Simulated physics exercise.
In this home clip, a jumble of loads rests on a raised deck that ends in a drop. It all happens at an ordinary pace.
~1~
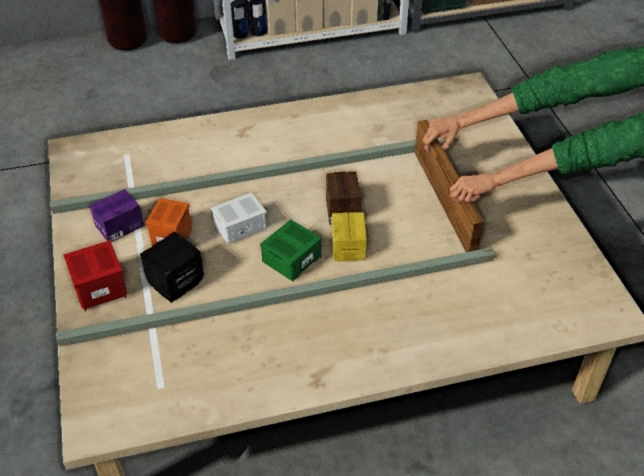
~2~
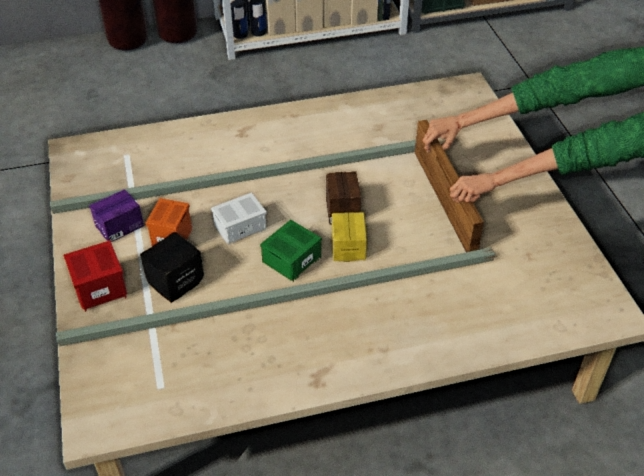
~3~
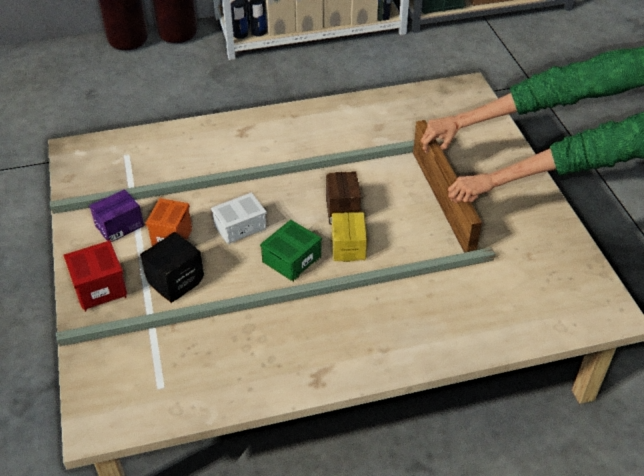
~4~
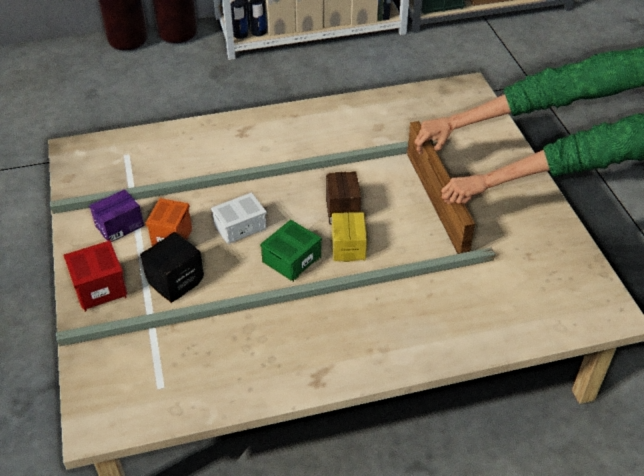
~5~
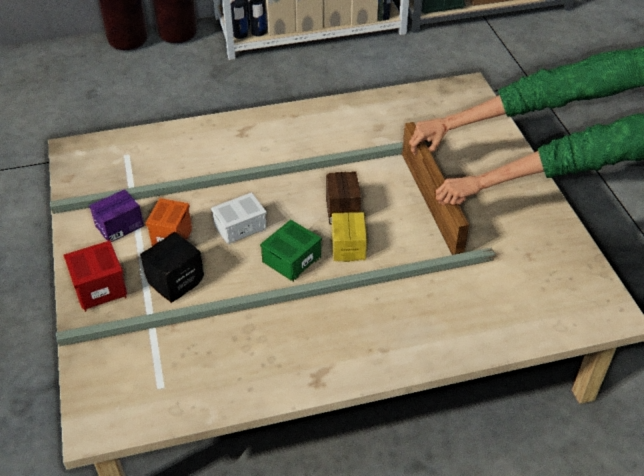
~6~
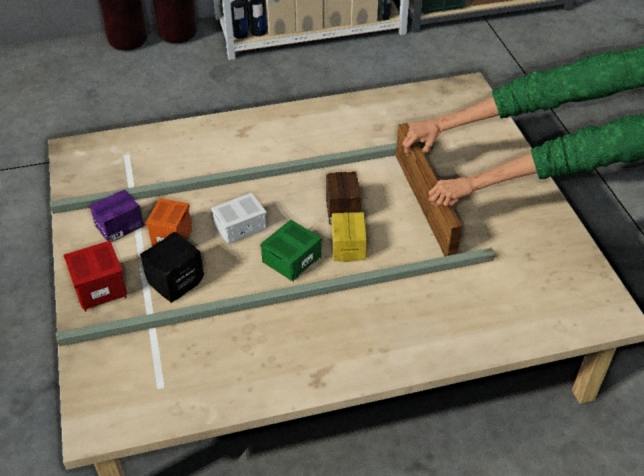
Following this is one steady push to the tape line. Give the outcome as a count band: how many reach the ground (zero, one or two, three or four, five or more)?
So the tally of ones that come down is three, perhaps four, really.
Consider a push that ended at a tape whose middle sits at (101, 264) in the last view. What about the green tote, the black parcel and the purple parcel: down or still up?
I'd say the green tote gets knocked off, the black parcel gets knocked off and the purple parcel stays aboard.
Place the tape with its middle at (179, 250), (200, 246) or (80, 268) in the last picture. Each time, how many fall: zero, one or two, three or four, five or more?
In the order of the places given: 1 or 2; no fall at all; at least five.
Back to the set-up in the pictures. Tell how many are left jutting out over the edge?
The total here is 0.
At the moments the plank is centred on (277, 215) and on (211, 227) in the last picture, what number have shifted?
That gives 4 for the first and 7 for the second.
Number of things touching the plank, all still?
3.
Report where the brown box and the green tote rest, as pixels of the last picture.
Result: One about (122, 239), other about (86, 283).
Soon after, none off yet; red tote at rest near (96, 276); purple parcel at rest near (117, 216); black parcel at rest near (173, 267).
By the end, the number that fall off is three or four; fallen, orange tote, black parcel and red tote.
